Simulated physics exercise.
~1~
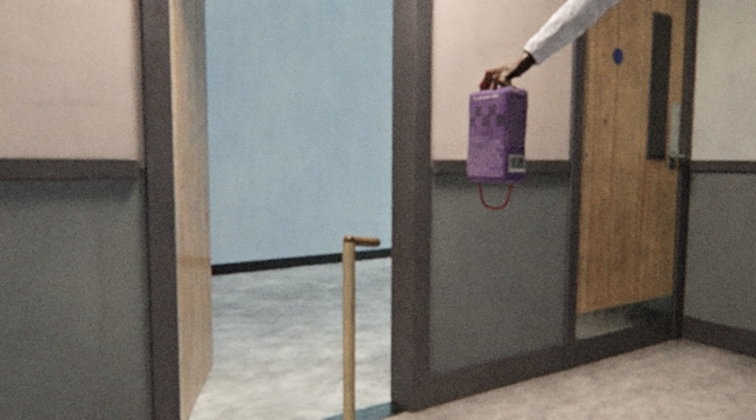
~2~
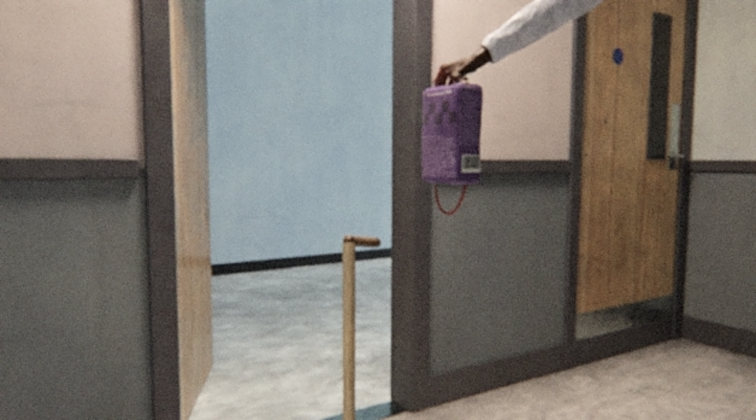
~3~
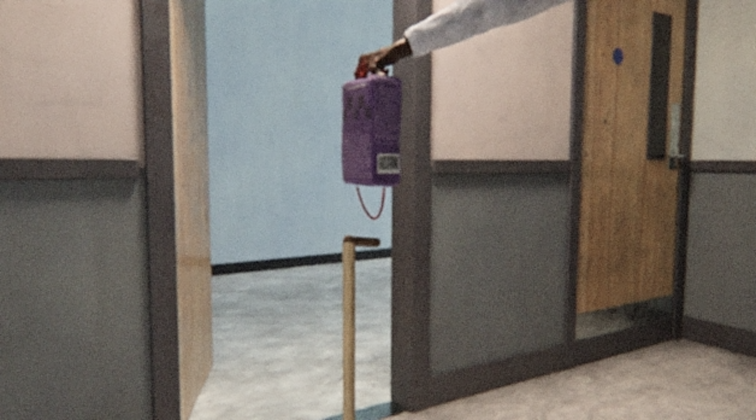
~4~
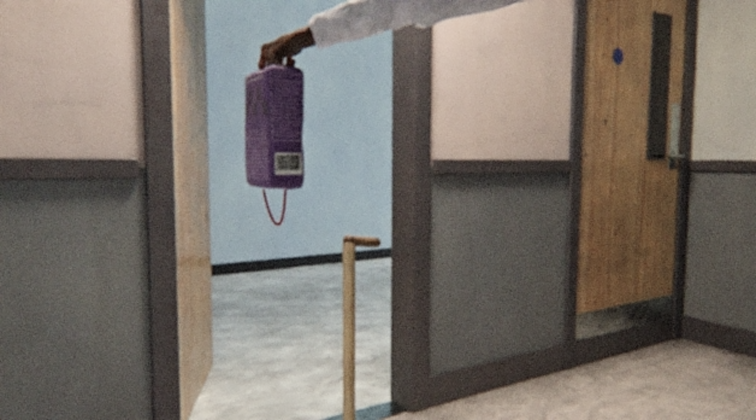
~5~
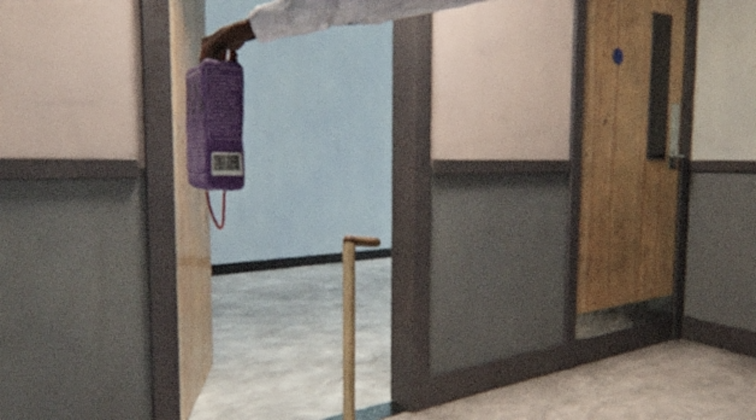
The video shows a hand in a white sleeve carrying an upright purple bag with a low-hanging red loop leftward across a doorway. The bag passes above a still wooden post with a hooked top without snagging and ends up left of it, still held.
